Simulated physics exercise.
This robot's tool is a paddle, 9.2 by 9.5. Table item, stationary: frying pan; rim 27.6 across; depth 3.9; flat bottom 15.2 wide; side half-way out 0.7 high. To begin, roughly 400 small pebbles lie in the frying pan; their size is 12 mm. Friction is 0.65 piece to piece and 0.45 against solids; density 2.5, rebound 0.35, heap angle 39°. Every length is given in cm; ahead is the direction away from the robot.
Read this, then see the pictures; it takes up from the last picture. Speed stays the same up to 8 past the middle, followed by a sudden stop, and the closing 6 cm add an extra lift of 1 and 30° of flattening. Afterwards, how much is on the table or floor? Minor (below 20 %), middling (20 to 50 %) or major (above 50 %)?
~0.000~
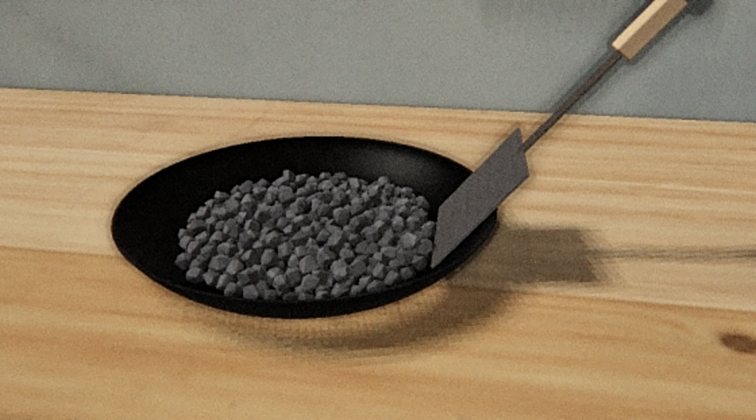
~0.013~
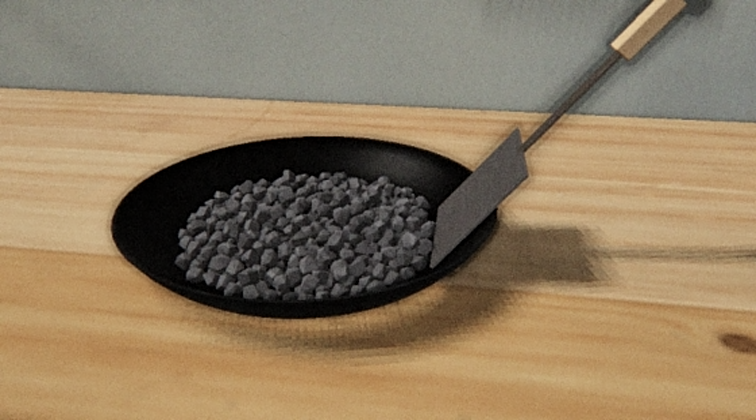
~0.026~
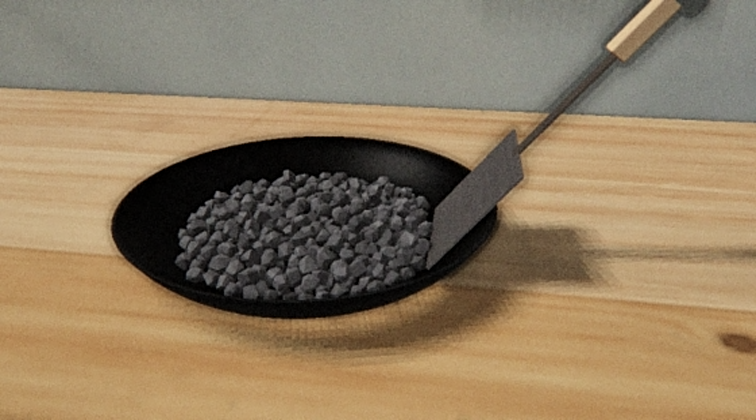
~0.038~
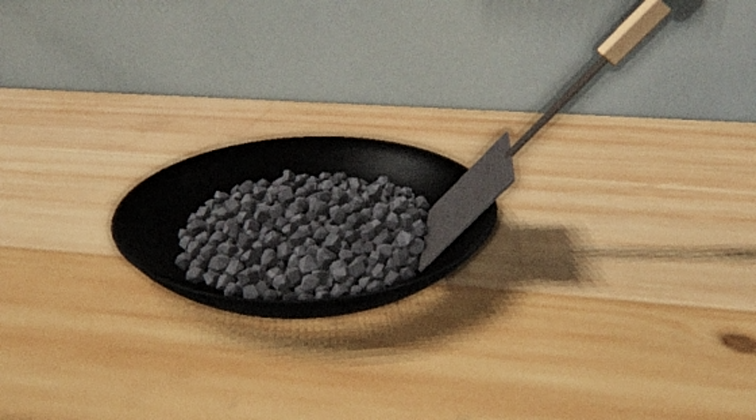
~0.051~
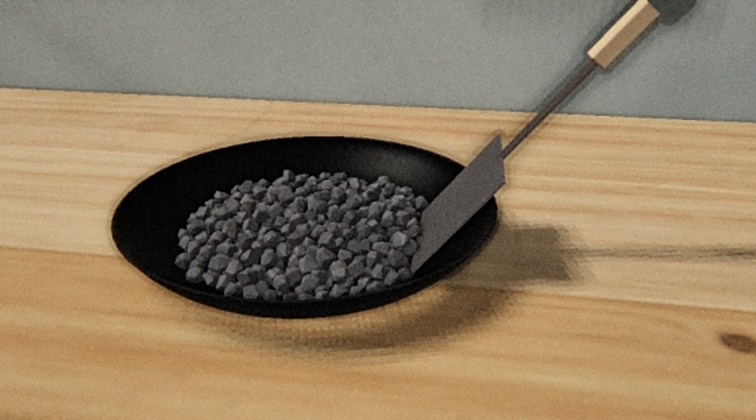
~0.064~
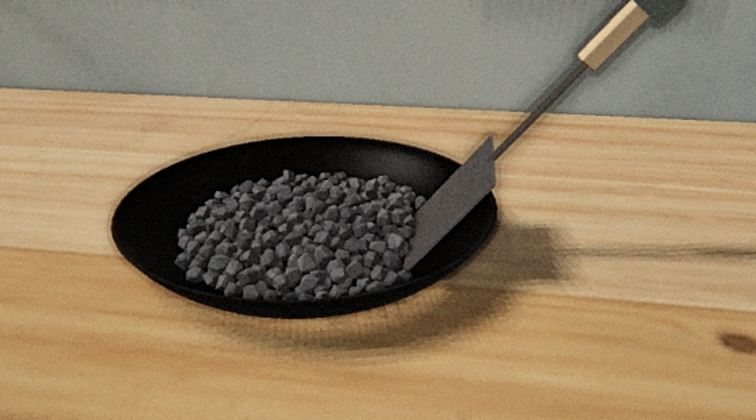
Minor.
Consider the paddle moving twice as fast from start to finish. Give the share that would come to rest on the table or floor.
In that case, around 10 per cent would end on the table or floor.
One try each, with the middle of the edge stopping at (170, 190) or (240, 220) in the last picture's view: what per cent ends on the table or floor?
Some 40 and 5 per cent.
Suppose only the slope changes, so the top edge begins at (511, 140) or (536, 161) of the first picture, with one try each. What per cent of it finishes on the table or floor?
Close to 15 and 10 percent respectively.
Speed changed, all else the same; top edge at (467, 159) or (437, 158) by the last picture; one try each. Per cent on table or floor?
Close to 15 per cent in the first try and close to 30 per cent in the second.
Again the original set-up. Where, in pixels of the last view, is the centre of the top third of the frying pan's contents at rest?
(180, 192).
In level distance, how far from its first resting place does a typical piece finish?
Some 8 centimetres.
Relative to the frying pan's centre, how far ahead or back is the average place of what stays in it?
Ahead of centre, near 6.0 centimetres.
After 0.20 s, sloping 52°, highest piece 4 above the table; 403 in the frying pan.
After 0.33 s, sloping 41°, highest piece 6 above the table; 394 in the frying pan, 9 on the blade or in flight.
After 0.59 s, sloping 22°, highest piece 6 above the table; 352 in the frying pan, 50 on the table or floor, 1 on the blade or in flight.
After 1.64 s, sloping 22°, highest piece 6 above the table; 352 in the frying pan, 51 on the table or floor.
At rest, 352 in the frying pan, 51 on the table or floor. That is 13 % on the table or floor.
